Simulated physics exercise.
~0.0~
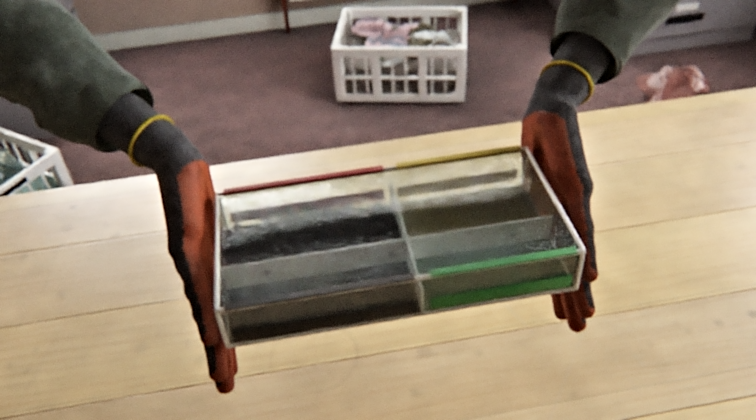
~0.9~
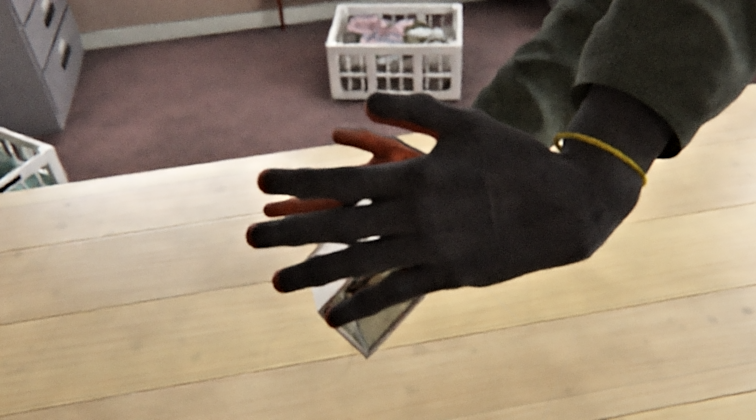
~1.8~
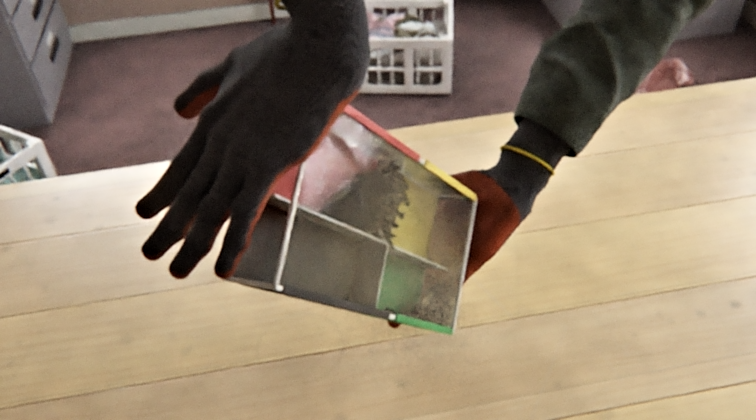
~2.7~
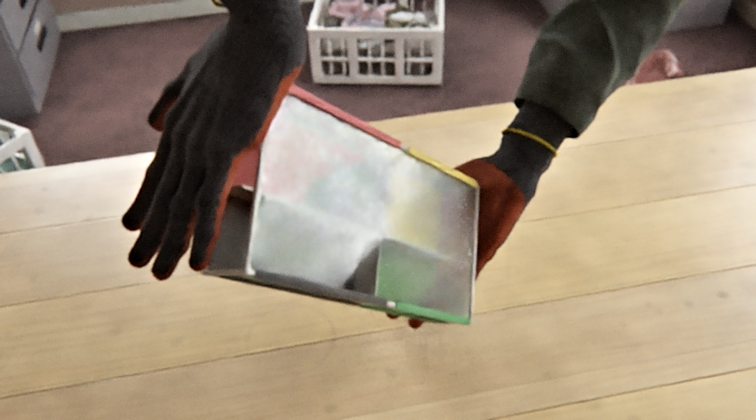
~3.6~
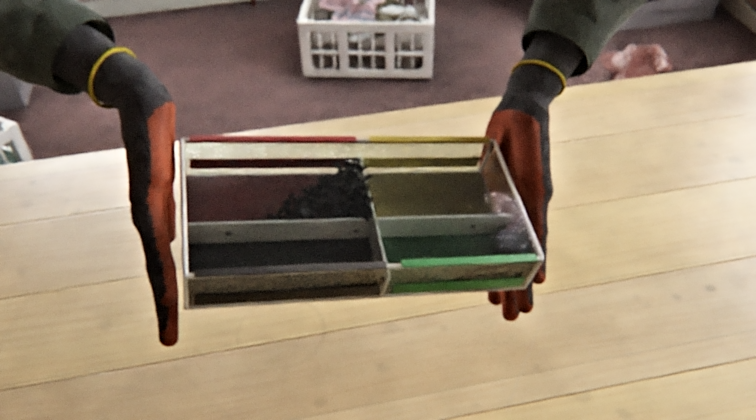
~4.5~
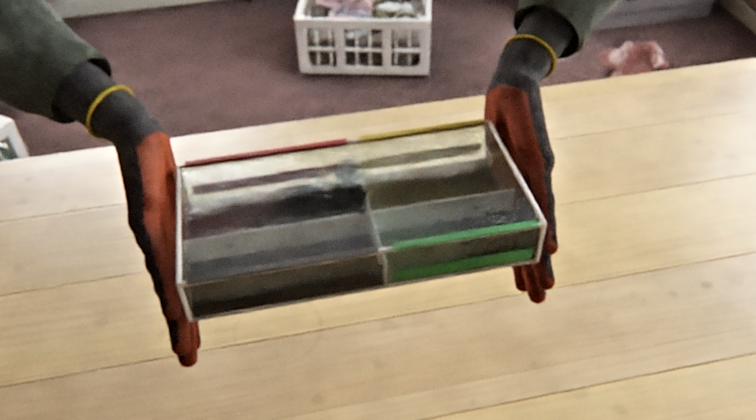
Two gloved hands held a clear-lidded, divided box of small black pieces above a wooden table, turned it sharply and tipped it up so the pieces shifted between the coloured sections, then swung it back and held it level again.
